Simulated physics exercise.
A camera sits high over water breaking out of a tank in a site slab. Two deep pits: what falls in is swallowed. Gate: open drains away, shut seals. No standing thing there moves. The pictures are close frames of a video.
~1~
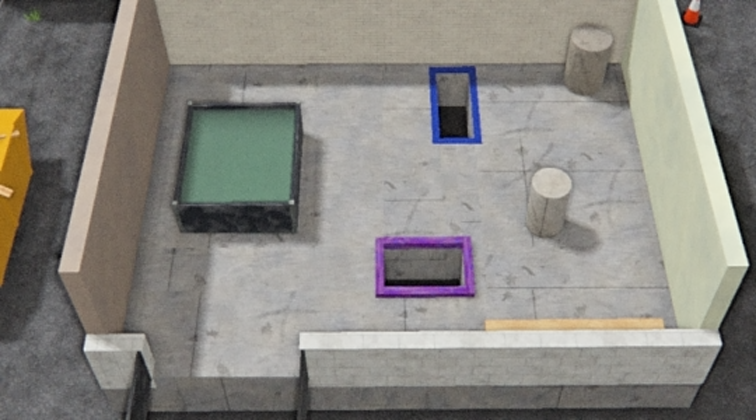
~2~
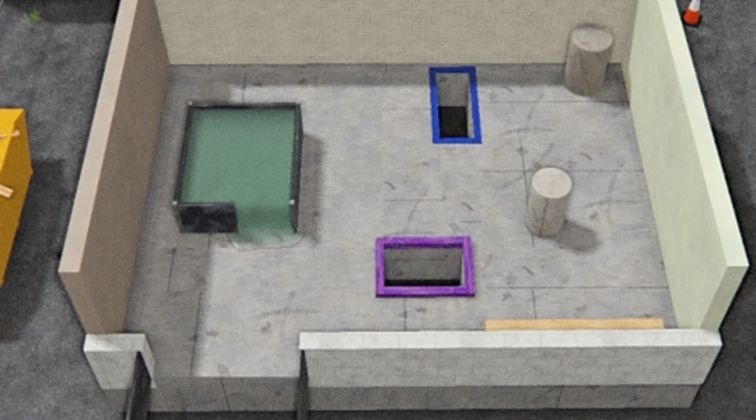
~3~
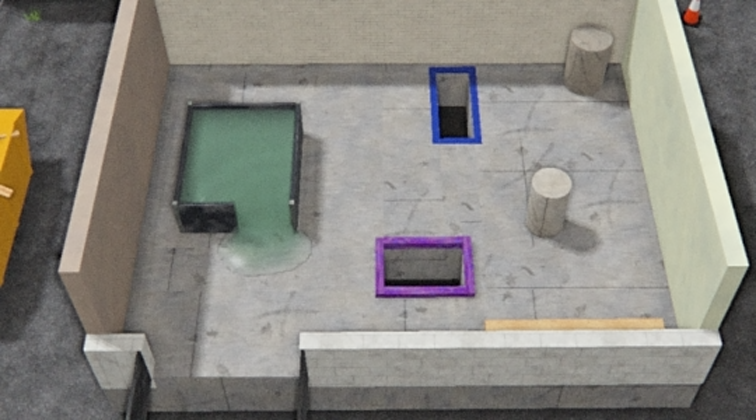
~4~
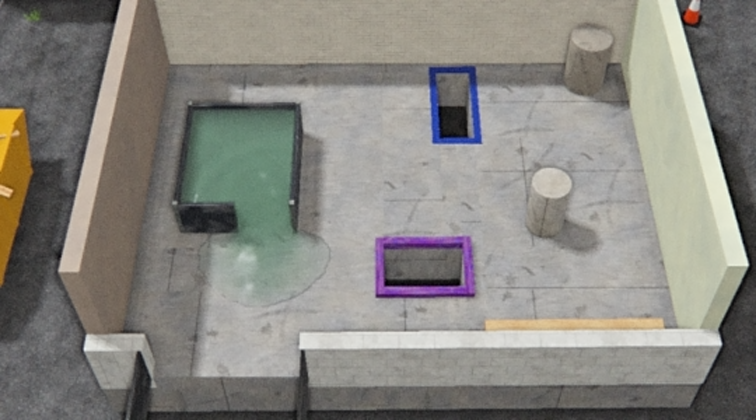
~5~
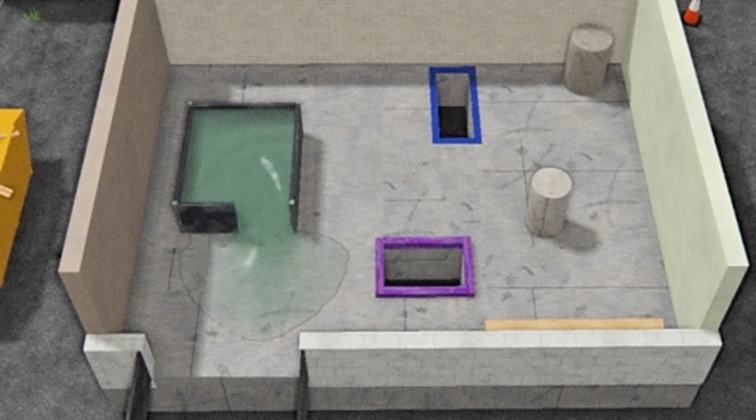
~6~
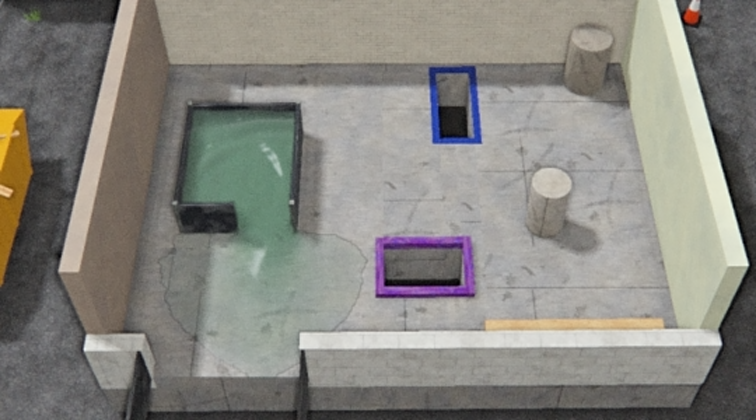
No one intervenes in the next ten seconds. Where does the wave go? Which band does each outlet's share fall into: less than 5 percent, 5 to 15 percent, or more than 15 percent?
The gate pulls in a good deal - past fifteen per cent, the blue pit pulls in barely a drop - beneath five per cent, the purple pit pulls in barely a drop - beneath five per cent.
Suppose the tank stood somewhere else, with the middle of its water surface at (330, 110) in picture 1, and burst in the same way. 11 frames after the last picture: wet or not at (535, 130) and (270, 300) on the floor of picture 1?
Looking at the two spots in order, the first is bone-dry and the second is waterlogged.
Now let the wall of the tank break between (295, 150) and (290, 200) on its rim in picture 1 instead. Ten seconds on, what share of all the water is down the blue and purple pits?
Blue 14 %, purple 8 %.
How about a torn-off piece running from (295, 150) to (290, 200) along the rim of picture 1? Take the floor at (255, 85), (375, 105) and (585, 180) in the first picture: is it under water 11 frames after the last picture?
Taking them in order, I'd say not reached, not reached and swamped.
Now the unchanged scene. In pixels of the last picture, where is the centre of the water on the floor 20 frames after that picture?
Centre of the water: Near (303, 238).
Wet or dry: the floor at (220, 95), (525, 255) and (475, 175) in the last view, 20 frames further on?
Taking them in the order given: Spared, then swamped, then spared.
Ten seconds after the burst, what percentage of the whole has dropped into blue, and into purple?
First 0 %, then 0 %.
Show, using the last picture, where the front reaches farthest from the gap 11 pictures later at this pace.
Farthest reach: About (562, 359).
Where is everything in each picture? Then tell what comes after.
Still water in the tank at (240, 155), in the first picture.
The front is at (234, 241), out from the gap at (265, 222), in the second picture.
The front is at (248, 272), out from the gap at (265, 223), in the third picture.
The front is at (245, 300), out from the gap at (265, 223), in the fourth picture.
Water pours out at (265, 223) and has run to a hidden place, in the fifth picture.
Water pours out at (265, 223) and has run to a hidden place, in the sixth picture.
A moment on, water covers 15 % of the floor; the gate 5 %, the blue pit 0 %, the purple pit 0 %.
Next, water covers 20 % of the floor; the gate 14 %, the blue pit 0 %, the purple pit 0 %.
Then, water covers 30 % of the floor; the gate 25 %, the blue pit 0 %, the purple pit 0 %.
Later, water covers 45 % of the floor; the gate 38 %, the blue pit 0 %, the purple pit 0 %.
In the end, water covers 55 % of the floor; the gate 47 %, the blue pit 0 %, the purple pit 0 %.
